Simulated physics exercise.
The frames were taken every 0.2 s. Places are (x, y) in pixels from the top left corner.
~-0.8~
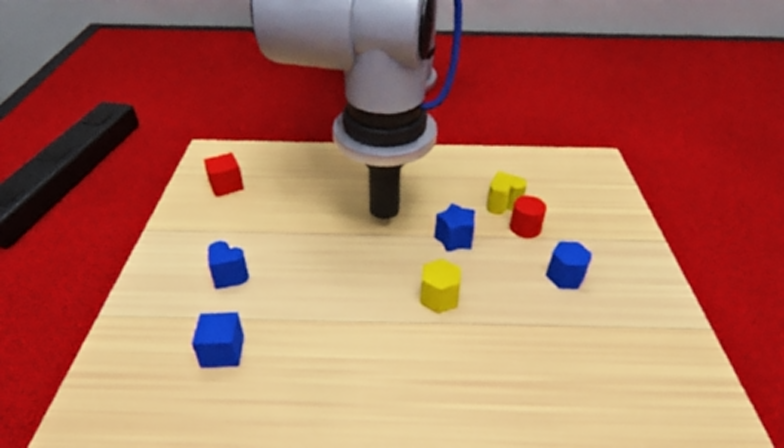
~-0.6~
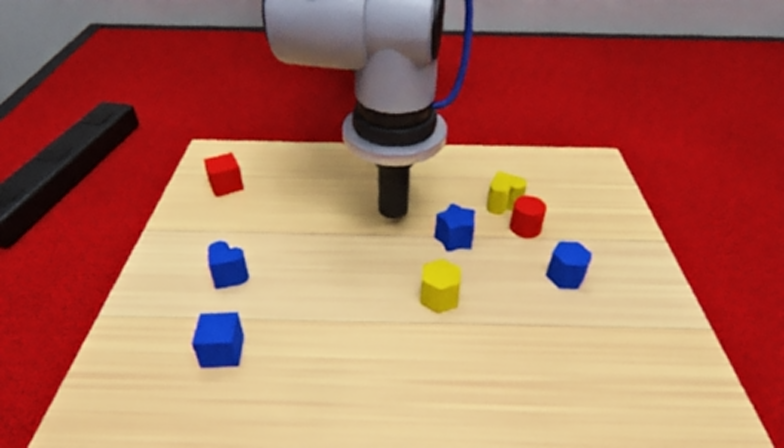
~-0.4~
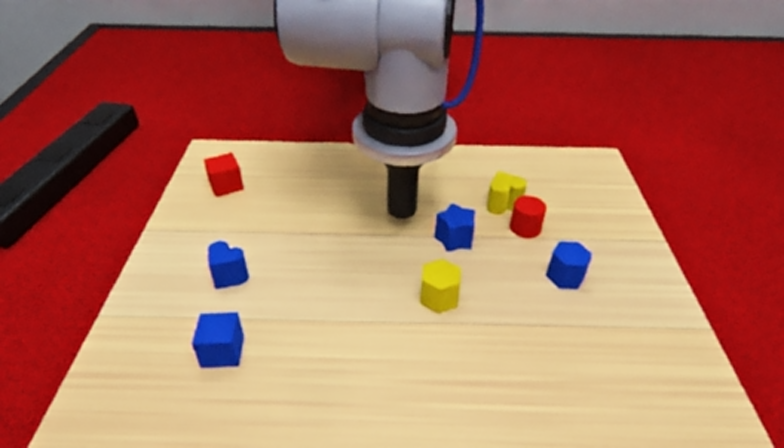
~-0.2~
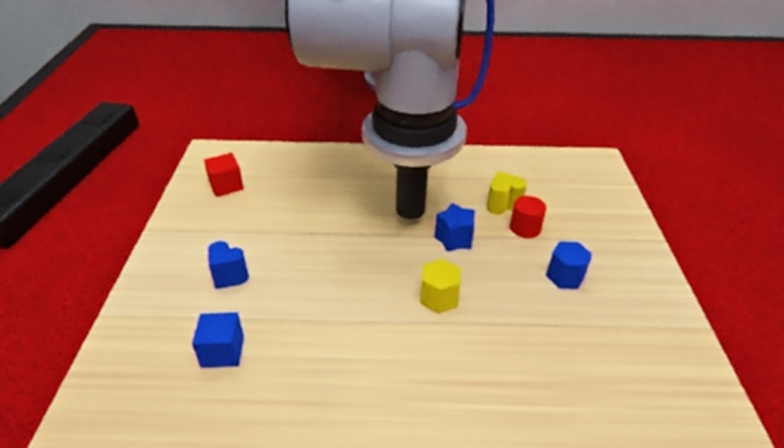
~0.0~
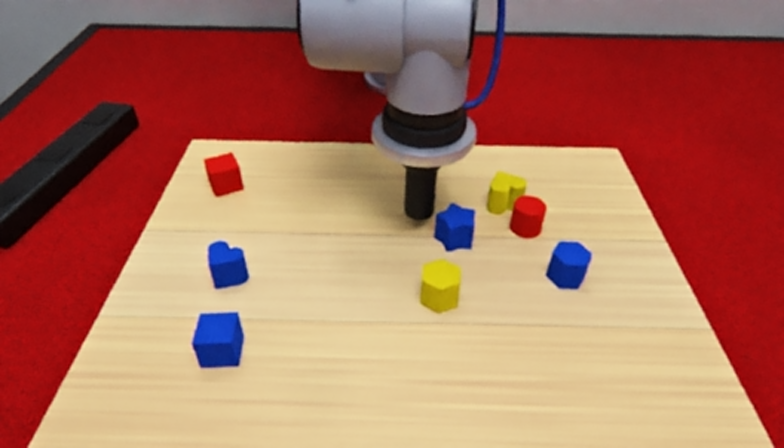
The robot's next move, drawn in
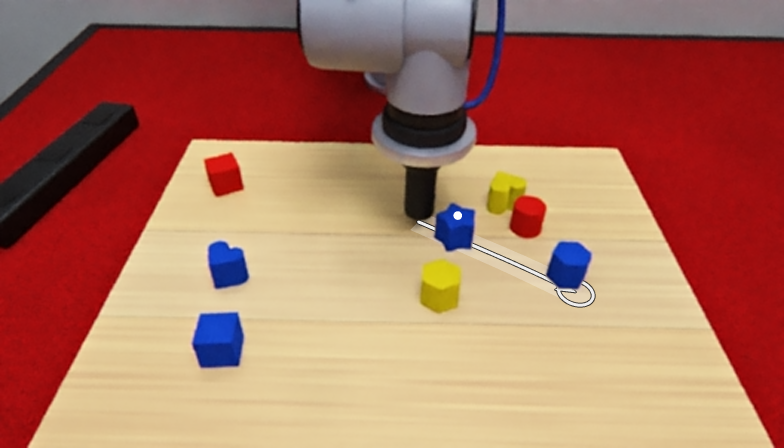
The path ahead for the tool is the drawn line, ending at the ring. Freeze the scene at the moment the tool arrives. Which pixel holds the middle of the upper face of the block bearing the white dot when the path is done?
Most likely (610, 290).
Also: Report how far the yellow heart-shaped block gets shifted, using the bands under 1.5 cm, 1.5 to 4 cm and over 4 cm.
Shift of under 1.5 cm.
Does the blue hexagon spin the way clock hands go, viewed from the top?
No - that is not the case.
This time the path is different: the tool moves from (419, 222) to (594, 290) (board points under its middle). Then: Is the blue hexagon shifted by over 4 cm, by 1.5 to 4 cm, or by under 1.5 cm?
It will fall in the top band, over 4 cm.
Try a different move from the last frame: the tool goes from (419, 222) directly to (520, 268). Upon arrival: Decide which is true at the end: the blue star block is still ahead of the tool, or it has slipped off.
I'd say it is still being pushed.
The line goes straight from (419, 222) to (576, 292); the dot is on the blue star block.
On the path given first. One third of the way, tool (469, 232); blue star block (498, 233).
Two thirds of the way, tool (523, 255); blue star block (554, 259); blue hexagon (591, 258), turned 20° anticlockwise.
At the end, tool (580, 281); blue star block (610, 290), turned 15° clockwise; yellow heart-shaped block unmoved; red circular block unmoved; blue hexagon (630, 269), turned 60° anticlockwise.
